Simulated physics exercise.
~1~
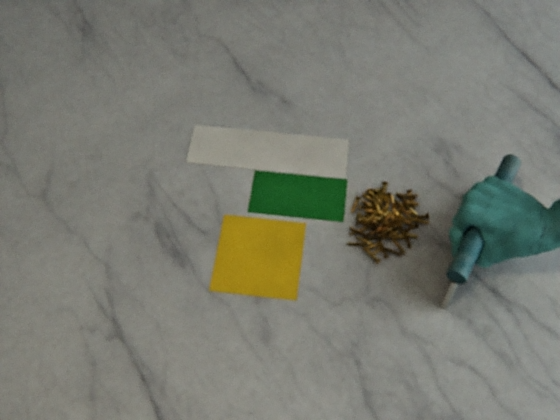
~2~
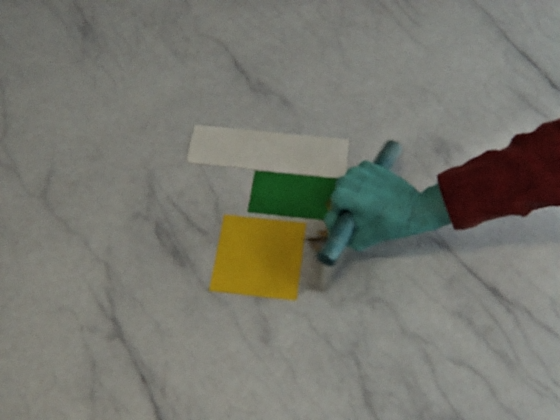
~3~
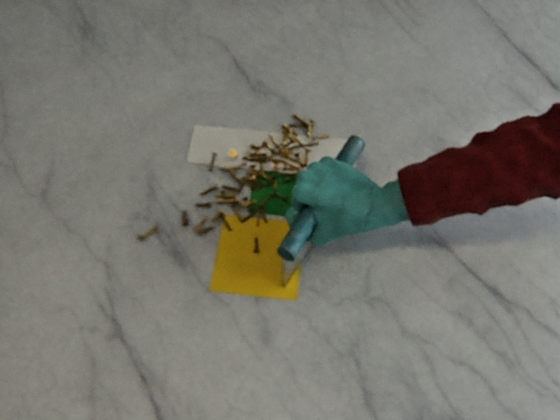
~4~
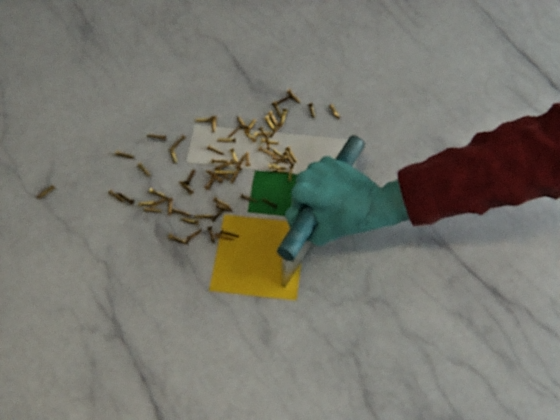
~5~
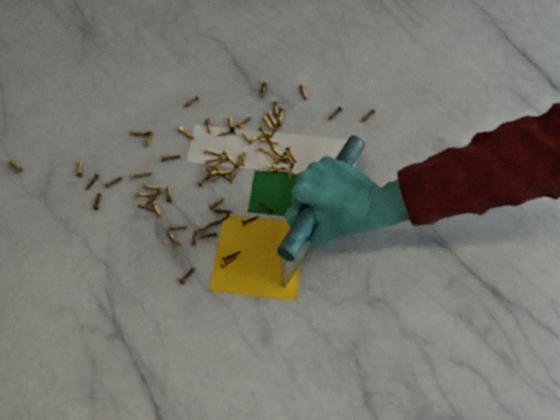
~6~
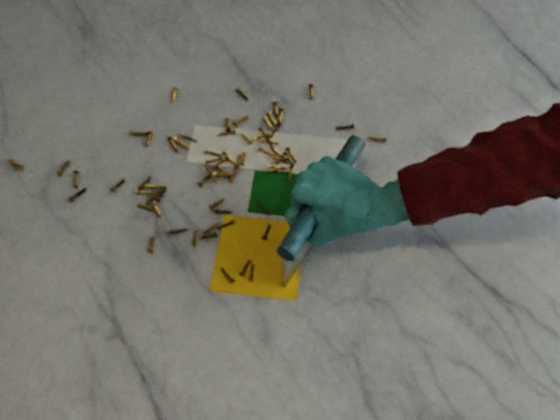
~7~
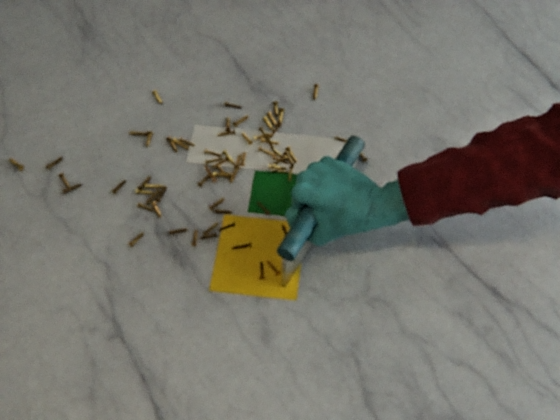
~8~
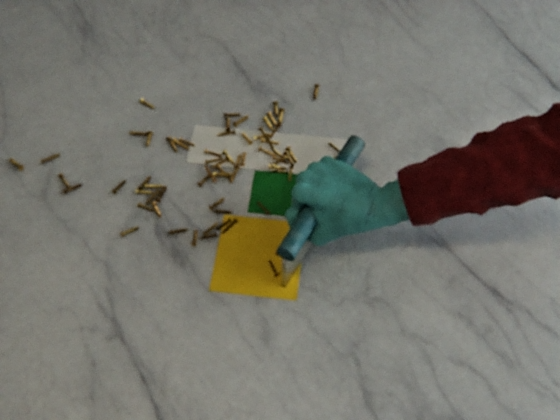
To begin with, a heap of brass-coloured screws sits on a marbled surface, right of white, green and yellow sheets, while a teal-gloved hand holds a scraper beyond it. The hand sweeps the scraper left, driving the screws toward the sheets. It then stops beside the green and yellow sheets, and the screws fly onward, spreading left. They scatter widely over the white sheet and bare surface, a few shifting about on the yellow one. Finally the hand stays put, with most screws off the sheets, many on the white, and few on green or yellow.
